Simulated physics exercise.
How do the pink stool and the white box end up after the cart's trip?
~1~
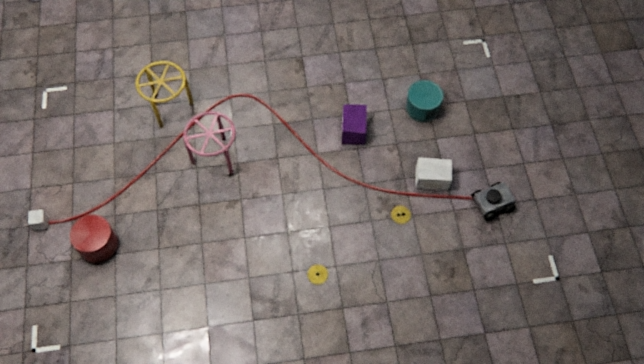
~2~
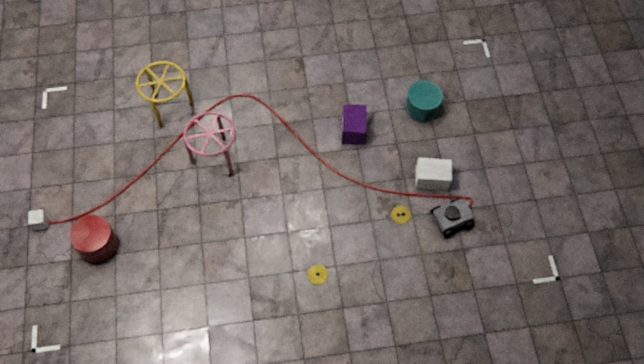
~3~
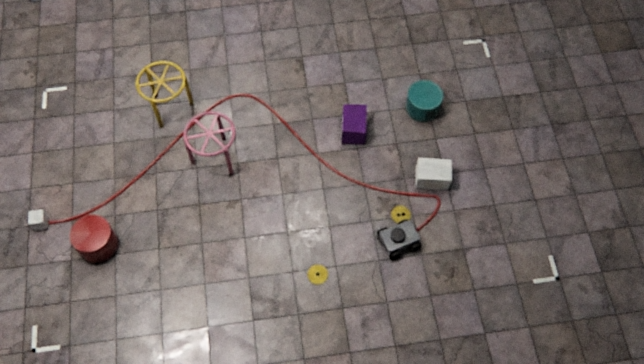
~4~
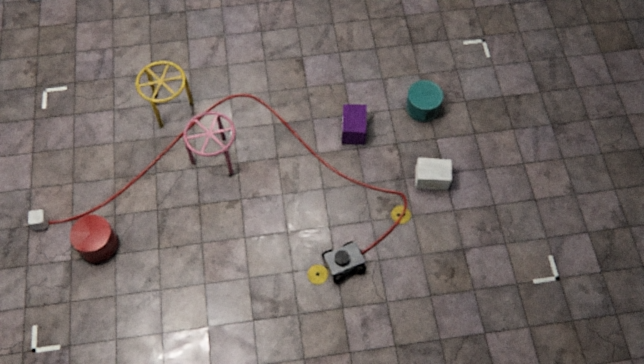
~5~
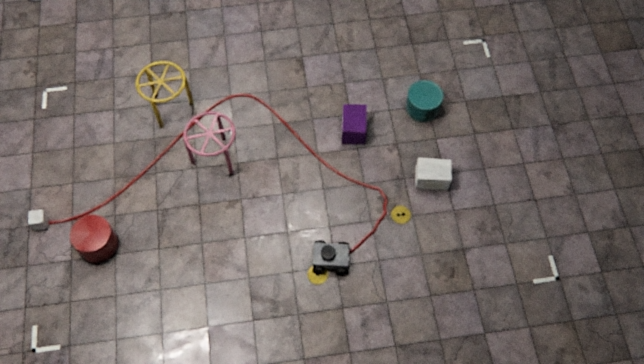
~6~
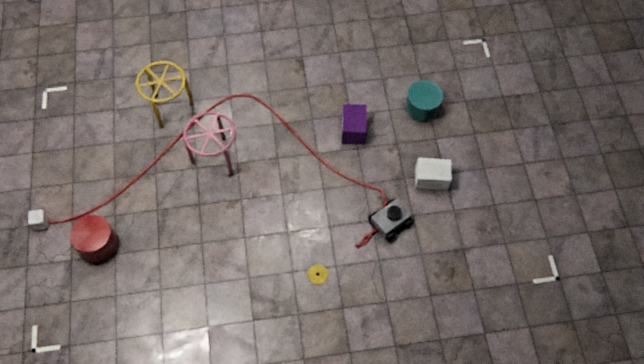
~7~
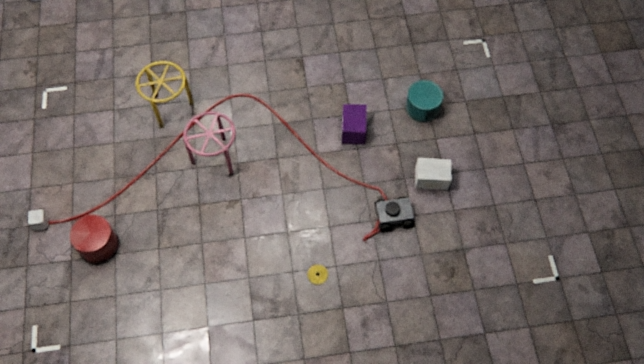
The pink stool hardly stirs, and the white box stays right where it was.
